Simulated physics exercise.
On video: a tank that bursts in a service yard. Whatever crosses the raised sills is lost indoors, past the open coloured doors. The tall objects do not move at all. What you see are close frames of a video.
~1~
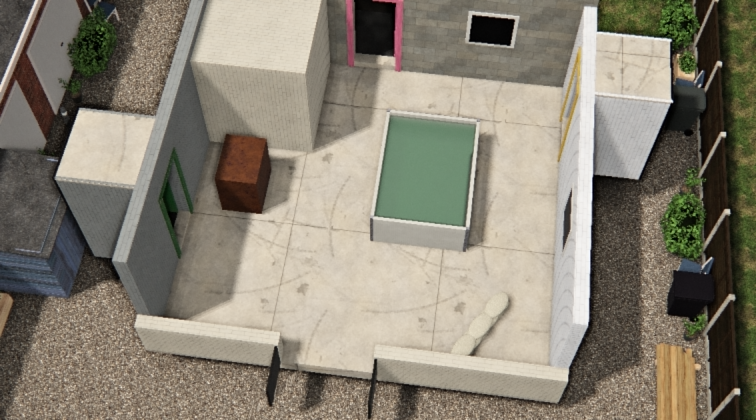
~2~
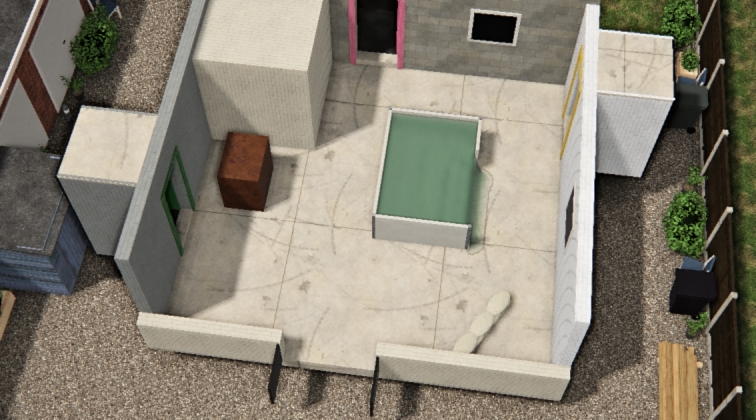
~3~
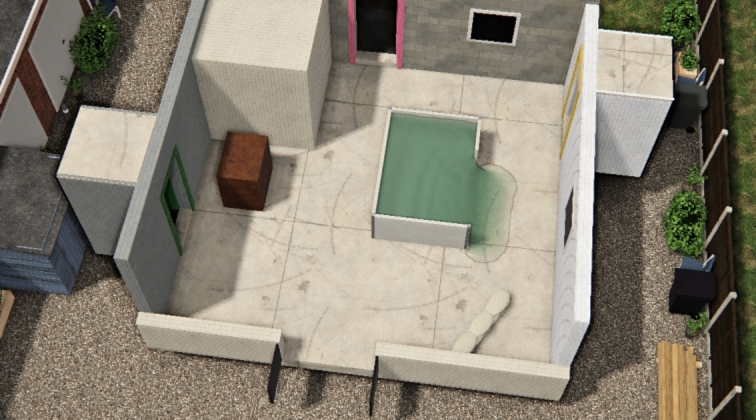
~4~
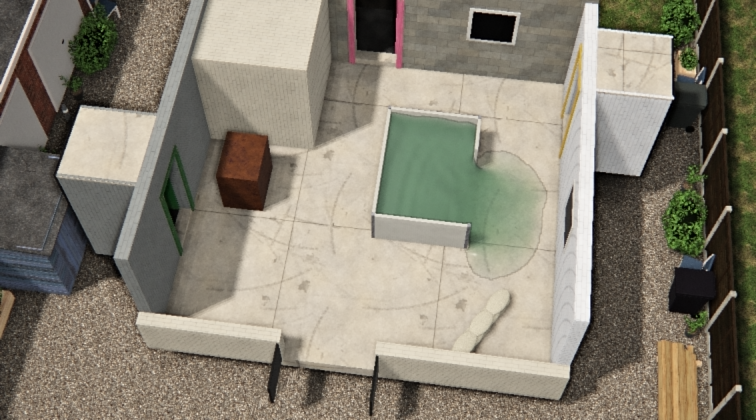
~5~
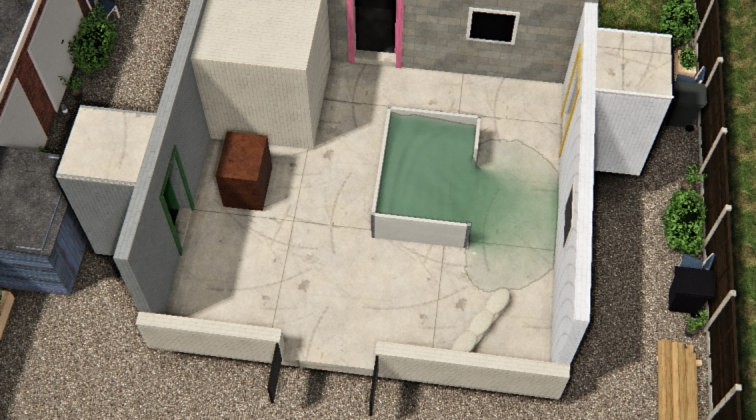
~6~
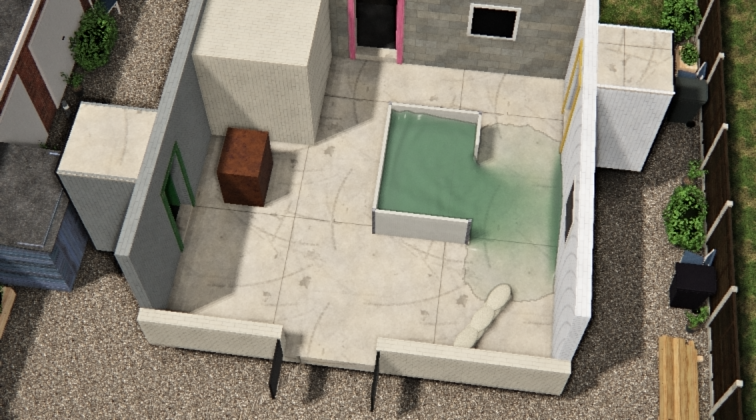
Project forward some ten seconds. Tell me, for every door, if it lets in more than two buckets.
Here it is: The yellow door keeps it to two or fewer; the green door keeps it to two or fewer; the pink door keeps it to two or fewer.
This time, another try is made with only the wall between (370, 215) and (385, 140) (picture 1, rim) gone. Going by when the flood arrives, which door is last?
The yellow one is last.
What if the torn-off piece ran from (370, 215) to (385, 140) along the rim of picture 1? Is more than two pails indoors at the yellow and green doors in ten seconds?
Well, the yellow one comes up short, and the green one crosses the threshold too.
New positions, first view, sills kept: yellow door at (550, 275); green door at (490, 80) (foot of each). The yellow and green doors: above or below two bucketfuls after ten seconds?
Then: The yellow one tops the mark, the green one tops the mark.
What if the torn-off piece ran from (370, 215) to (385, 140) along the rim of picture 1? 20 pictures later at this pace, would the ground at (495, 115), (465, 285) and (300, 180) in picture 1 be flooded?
Sequence of results: Missed by the flood, missed by the flood, reached by the flood.
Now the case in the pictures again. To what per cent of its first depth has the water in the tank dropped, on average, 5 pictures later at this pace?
Near 56 in a hundred.
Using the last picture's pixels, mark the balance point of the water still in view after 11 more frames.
I'd place it roughly at (482, 210).
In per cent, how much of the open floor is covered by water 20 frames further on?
Close to 55 percent, by my reckoning.
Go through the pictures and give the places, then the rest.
The first picture shows still water in the open tank at (427, 170).
In the second picture, water pours out at (470, 201) and has run to (476, 250).
In the third picture, water pours out at (469, 202) and has run to (491, 257).
In the fourth picture, the front is at (515, 268), out from the gap at (469, 203).
In the fifth picture, the front is at (553, 260), out from the gap at (468, 202).
In the sixth picture, the front is at (552, 287), out from the gap at (469, 198).
A moment on, water covers 15 % of the floor; the yellow door wet at the sill, nothing in, the green door not reached, the pink door not reached.
Next, water covers 30 % of the floor; the yellow door wet at the sill, nothing in, the green door not reached, the pink door not reached.
Then, water covers 55 % of the floor; the yellow door wet at the sill, nothing in, the green door not reached, the pink door wet at the sill, nothing in.
Later, water covers 90 % of the floor; the yellow door wet at the sill, nothing in, the green door wet at the sill, nothing in, the pink door wet at the sill, nothing in.
In the end, water covers 95 % of the floor; the yellow door wet at the sill, nothing in, the green door under two buckets in, the pink door wet at the sill, nothing in.
